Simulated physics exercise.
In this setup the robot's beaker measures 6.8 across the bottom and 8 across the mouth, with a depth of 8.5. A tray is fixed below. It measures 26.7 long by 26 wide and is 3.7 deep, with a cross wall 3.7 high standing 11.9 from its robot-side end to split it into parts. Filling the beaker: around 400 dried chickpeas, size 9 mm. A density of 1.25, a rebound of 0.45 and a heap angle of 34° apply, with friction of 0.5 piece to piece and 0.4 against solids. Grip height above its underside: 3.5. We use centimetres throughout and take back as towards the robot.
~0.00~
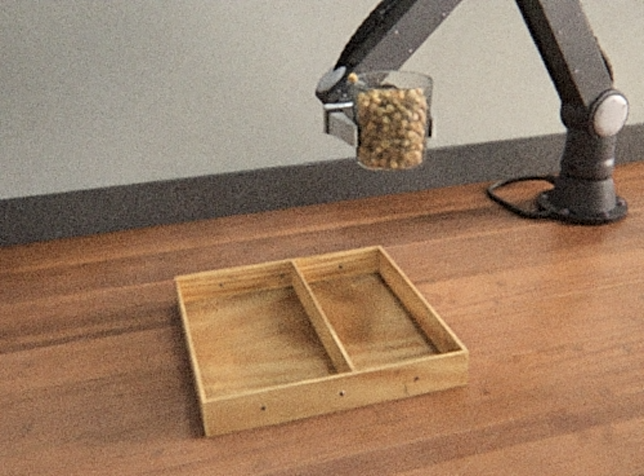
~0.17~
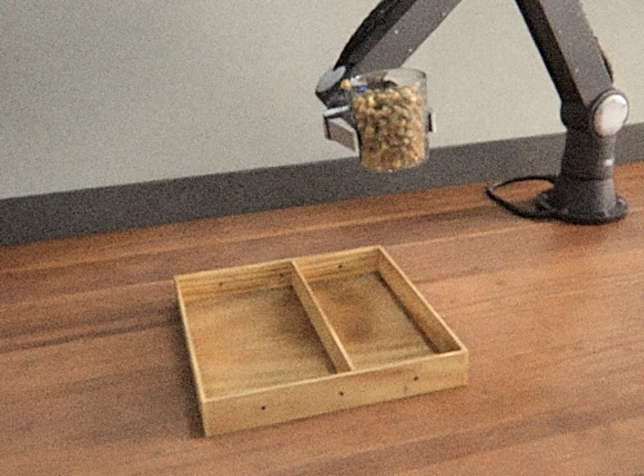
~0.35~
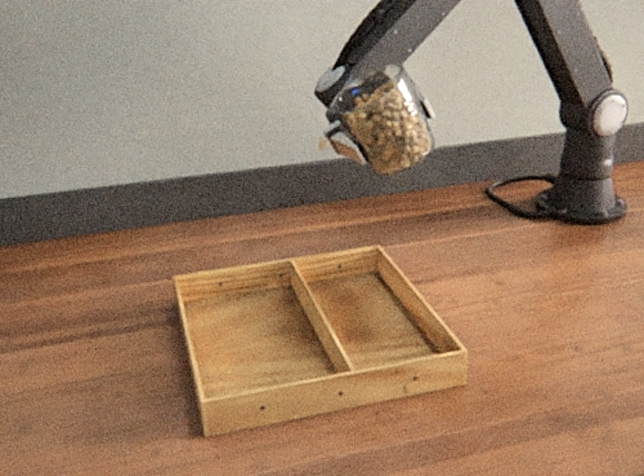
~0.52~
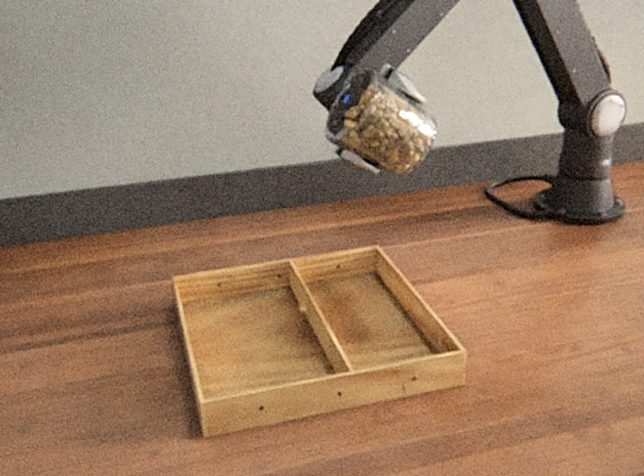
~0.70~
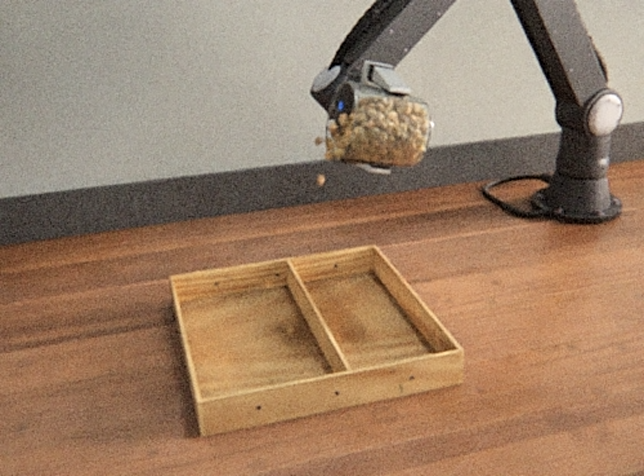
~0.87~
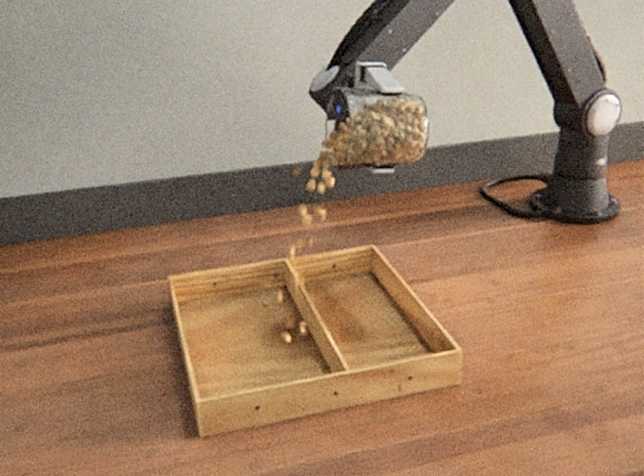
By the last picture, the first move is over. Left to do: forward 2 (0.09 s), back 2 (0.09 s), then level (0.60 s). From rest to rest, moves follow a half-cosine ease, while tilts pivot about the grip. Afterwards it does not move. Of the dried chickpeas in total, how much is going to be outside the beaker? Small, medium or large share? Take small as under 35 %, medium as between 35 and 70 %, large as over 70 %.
A medium share.
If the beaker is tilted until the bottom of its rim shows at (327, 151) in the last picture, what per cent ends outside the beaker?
Result: Approximately 15 %.
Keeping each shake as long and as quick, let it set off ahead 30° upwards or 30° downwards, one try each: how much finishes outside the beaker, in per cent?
Roughly 45 per cent, then 35 per cent.
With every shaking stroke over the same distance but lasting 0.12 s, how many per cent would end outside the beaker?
Roughly 35 percent would.
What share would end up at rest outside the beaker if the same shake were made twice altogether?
I'd expect close to 60 per cent then.
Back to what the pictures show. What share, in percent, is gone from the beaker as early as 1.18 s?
Near 40 in a hundred parts have gone so far.
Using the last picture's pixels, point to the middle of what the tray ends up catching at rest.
Near pixel (266, 339).
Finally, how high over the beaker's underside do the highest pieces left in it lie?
Roughly 7.0 cm.
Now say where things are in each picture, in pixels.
Beaker middle at (391, 123), level; upper third of the load around (392, 106), from x 355 to 425, top at y 80; 405 in the beaker, in the first picture.
Beaker middle at (390, 122), tilted 8° forward; upper third of the load around (391, 106), from x 345 to 420, top at y 85, in the second picture.
Beaker middle at (387, 123), tilted 29° forward; upper third of the load around (390, 108), from x 320 to 425, top at y 85; 404 in the beaker, 1 in flight or on a rim, in the third picture.
Beaker middle at (384, 126), tilted 55° forward; upper third of the load around (384, 110), from x 305 to 425, top at y 90; 404 in the beaker, 1 in the far-side part, in the fourth picture.
Beaker middle at (380, 128), tilted 76° forward; upper third of the load around (386, 113), from x 290 to 425, top at y 100; 403 in the beaker, 1 in the far-side part, 1 in flight or on a rim, in the fifth picture.
Beaker middle at (378, 129), tilted 84° forward; upper third of the load around (391, 118), from x 265 to 420, top at y 100; 377 in the beaker, 10 in the far-side part, 18 in flight or on a rim, in the sixth picture.
By 1.18 s, tilted 74° forward, highest piece 25 above the table; 236 in the beaker, 112 in the far-side part, 9 in the robot-side part, 48 in flight or on a rim.
By 1.49 s, tilted 13° forward, highest piece 28 above the table; 223 in the beaker, 167 in the far-side part, 12 in the robot-side part, 3 in flight or on a rim.
By 1.85 s, level, highest piece 28 above the table; 223 in the beaker, 169 in the far-side part, 13 in the robot-side part.
By 2.90 s, level, highest piece 28 above the table; 223 in the beaker, 169 in the far-side part, 13 in the robot-side part.
Final count, 223 in the beaker, 169 in the far-side part, 13 in the robot-side part. That is 45 % outside the beaker.
